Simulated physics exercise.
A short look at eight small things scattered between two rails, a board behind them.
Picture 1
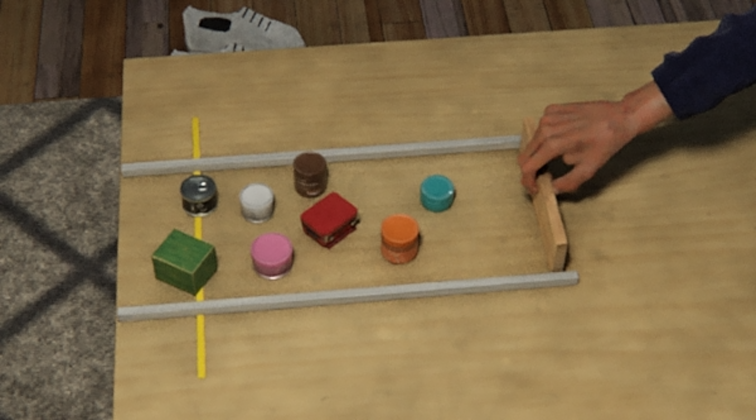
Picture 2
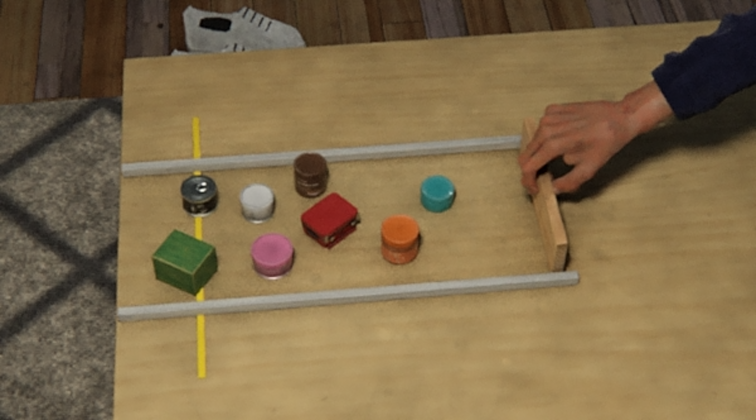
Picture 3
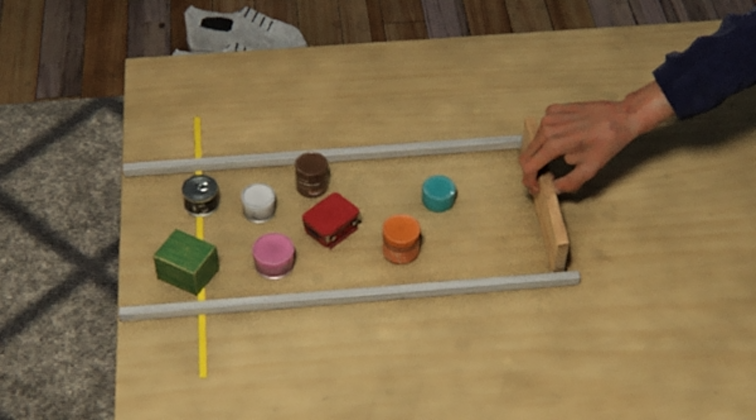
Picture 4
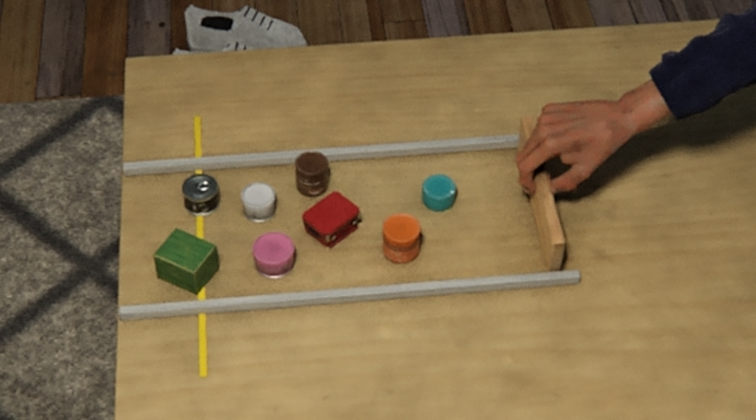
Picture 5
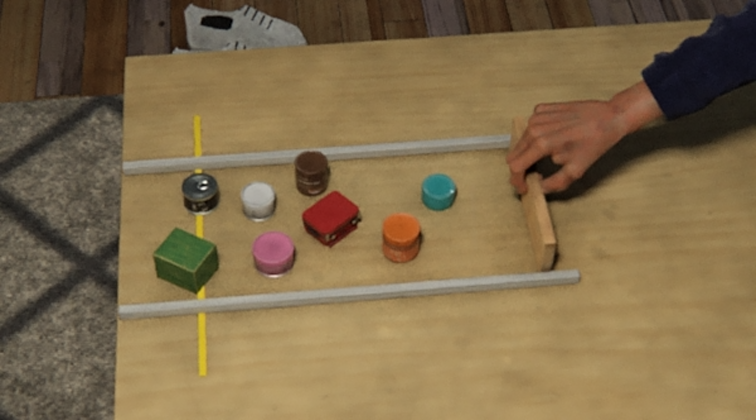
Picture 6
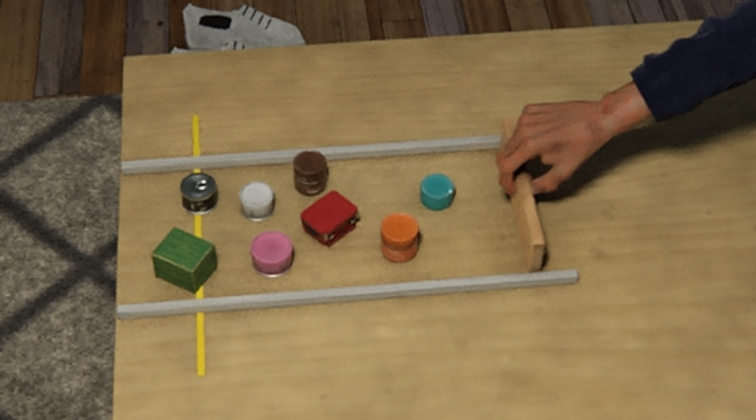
A hand slides a wooden board slightly left between two rails toward eight still objects.
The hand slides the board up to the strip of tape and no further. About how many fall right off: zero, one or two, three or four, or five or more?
Outcome: The number that fall off is zero.
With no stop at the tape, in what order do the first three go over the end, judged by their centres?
The order is the green block, then the black tin, then the white pot.
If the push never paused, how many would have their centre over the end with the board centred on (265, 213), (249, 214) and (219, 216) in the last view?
Place by place, 0, 0 and 0.
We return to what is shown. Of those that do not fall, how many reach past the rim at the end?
That would be 2.
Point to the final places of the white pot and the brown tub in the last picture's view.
The white pot stops around (149, 202); the brown tub around (180, 178).
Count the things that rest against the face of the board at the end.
It touches 3.
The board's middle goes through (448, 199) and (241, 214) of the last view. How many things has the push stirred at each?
1 and 8.
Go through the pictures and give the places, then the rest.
Green block (185, 262); black tin (199, 196); white pot (257, 203); board (542, 194); tape (198, 236), in the first picture.
Black tin (199, 196); turquoise lid (437, 194), in the second picture.
White pot (259, 204); board (544, 194), in the third picture.
Green block (187, 261); pink tin (274, 255), in the fourth picture.
Black tin (200, 194); orange tub (401, 238), in the fifth picture.
Green block (185, 260); black tin (199, 194); white pot (257, 202); board (521, 194); tape (198, 234), in the sixth picture.
Early on, none off yet; green block at rest near (185, 260); black tin at rest near (199, 194); white pot at rest near (257, 202).
A while later, none off yet; green block at rest near (185, 260); black tin at rest near (199, 194); white pot moving near (247, 200).
Finally, the number that fall off is zero.
